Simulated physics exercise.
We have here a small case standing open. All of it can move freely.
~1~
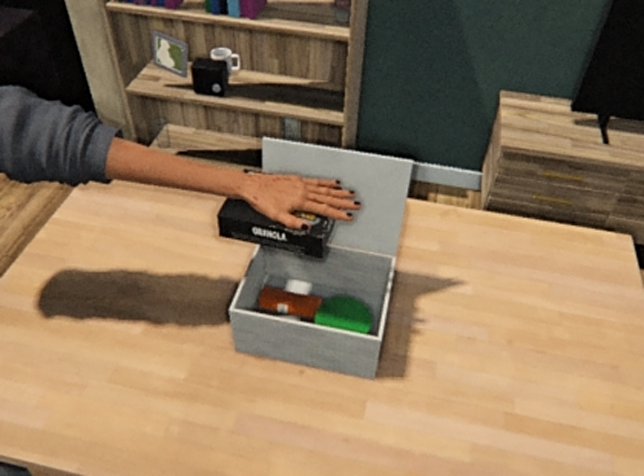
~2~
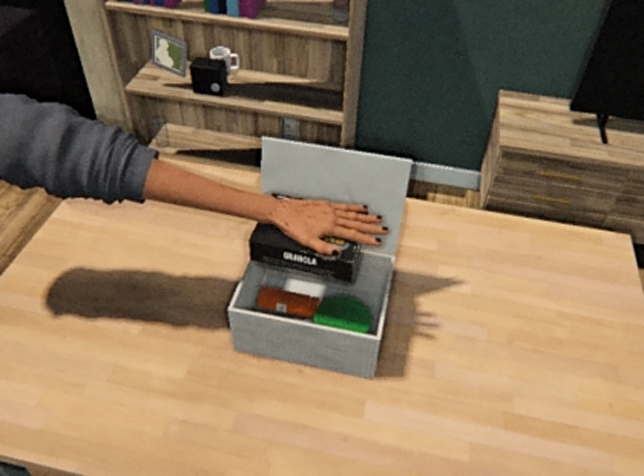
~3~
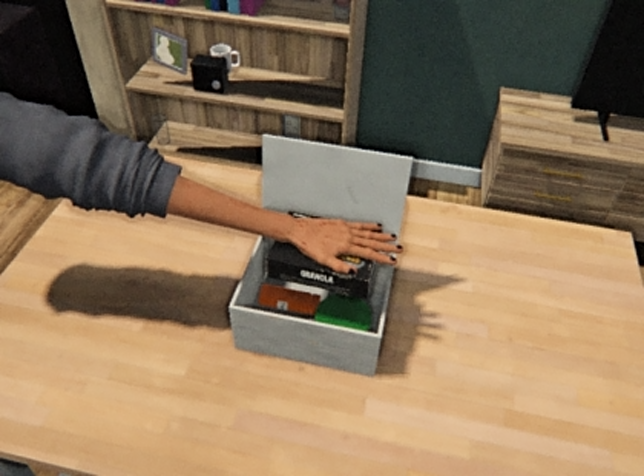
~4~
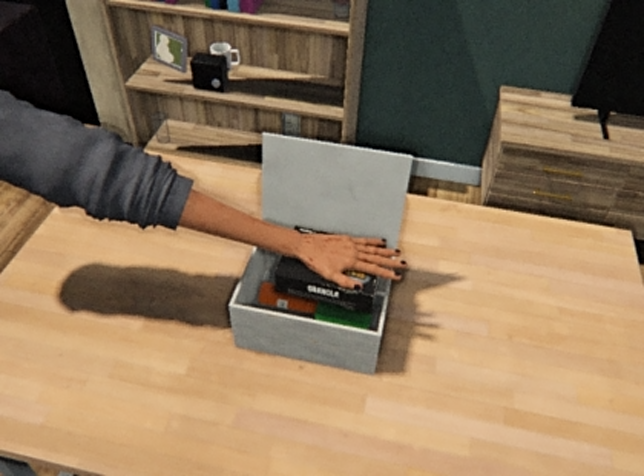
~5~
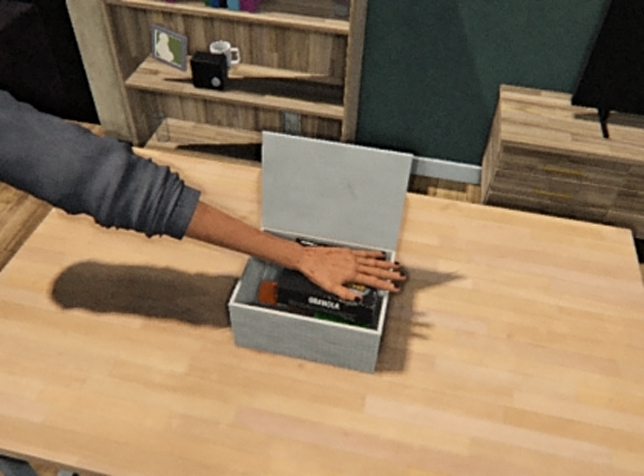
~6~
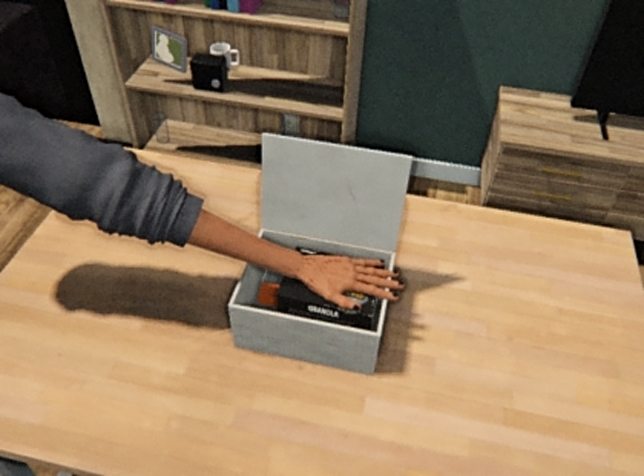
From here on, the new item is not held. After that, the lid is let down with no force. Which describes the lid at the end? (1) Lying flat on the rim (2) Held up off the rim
Option 1: Lying flat on the rim.
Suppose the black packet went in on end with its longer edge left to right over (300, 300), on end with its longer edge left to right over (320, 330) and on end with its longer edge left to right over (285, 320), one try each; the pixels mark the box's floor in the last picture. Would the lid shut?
Trial 1: Lid propped open. Trial 2: Lid propped open. Trial 3: Lid propped open.
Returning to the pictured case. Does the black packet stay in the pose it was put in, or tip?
Well, it stays just as set.
Then, 1.20 s on from there, lid starting down.
Then, 1.70 s on from there, lid 46° above the rim.
Then, 1.90 s on from there, lid 19° above the rim.
Then, 3.10 s on from there, lid shut.
In the end, lid shut; all 3 unmoved. At the end, from the last picture's camera, black packet near (331, 287).
